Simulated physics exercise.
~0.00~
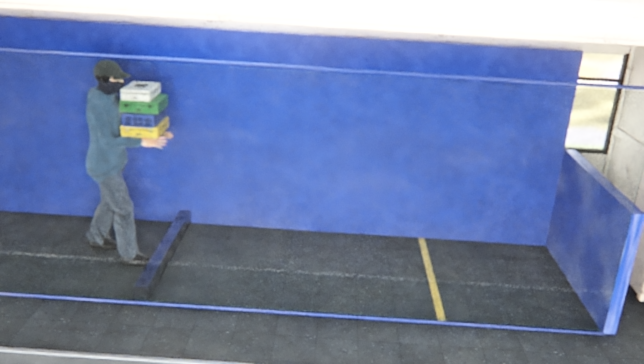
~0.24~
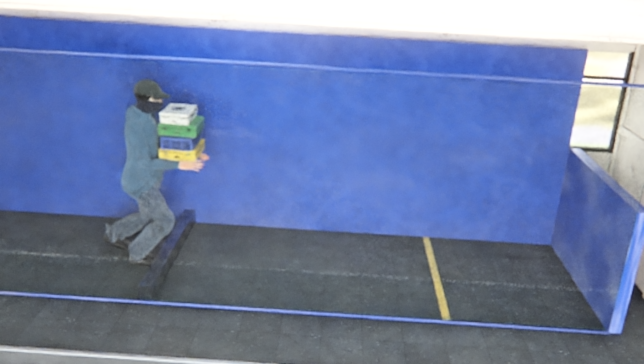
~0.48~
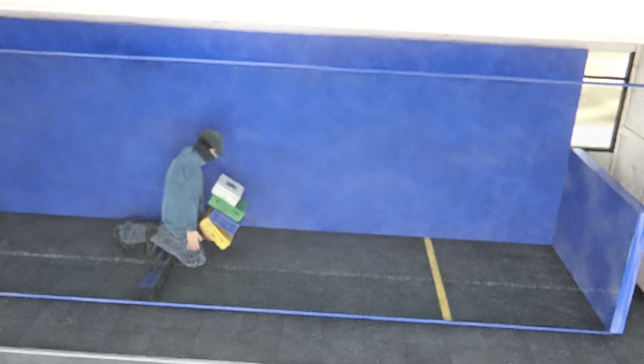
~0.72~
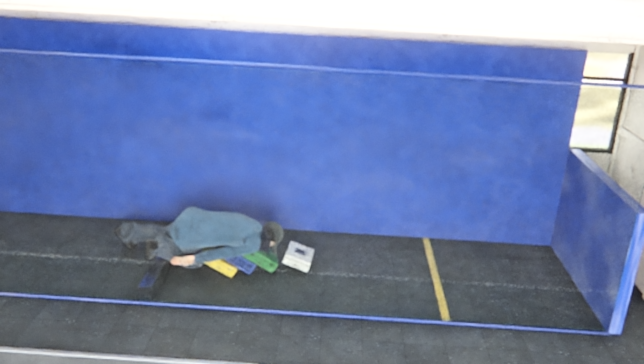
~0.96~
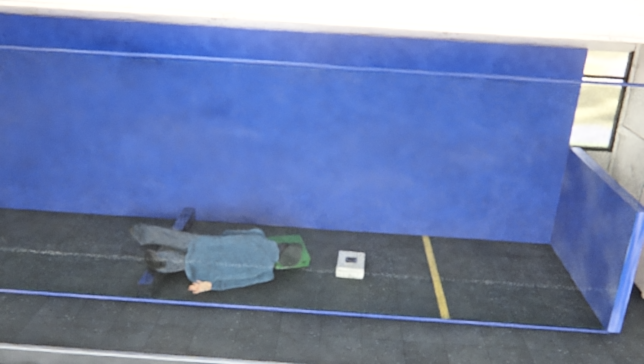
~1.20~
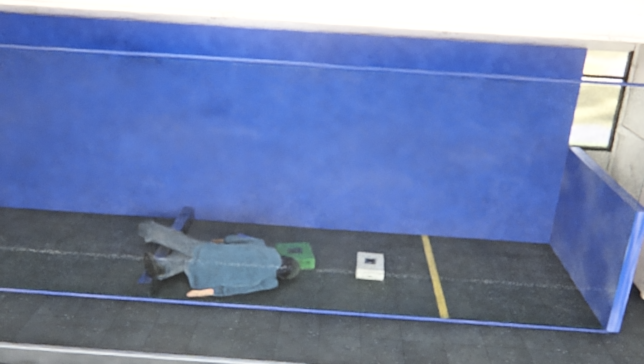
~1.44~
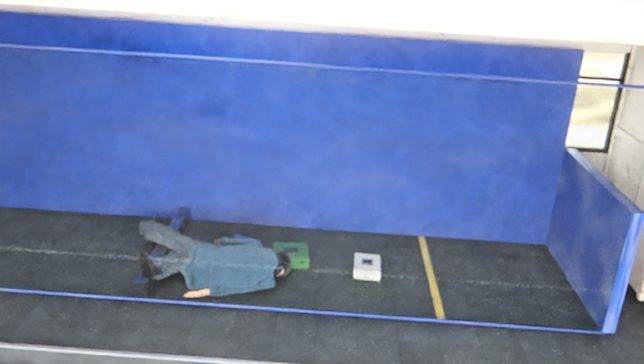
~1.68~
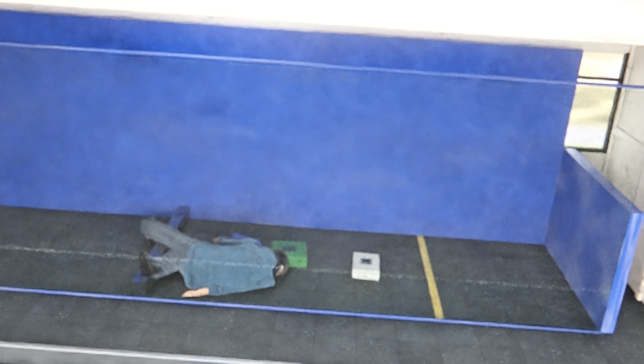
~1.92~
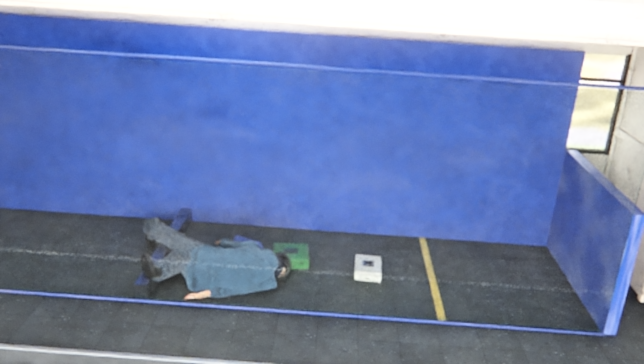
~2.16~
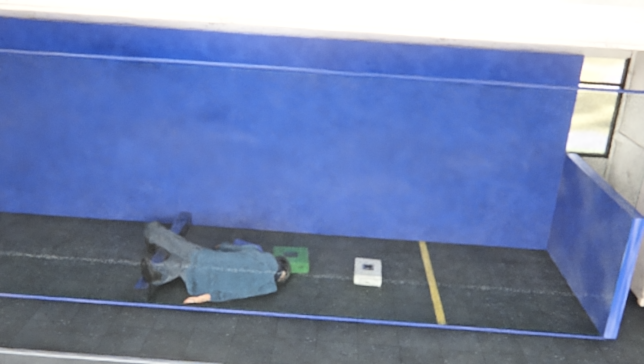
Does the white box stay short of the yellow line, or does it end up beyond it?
The white box stays short of the yellow line, coming to rest on the near side of it, to the right of the fallen person.
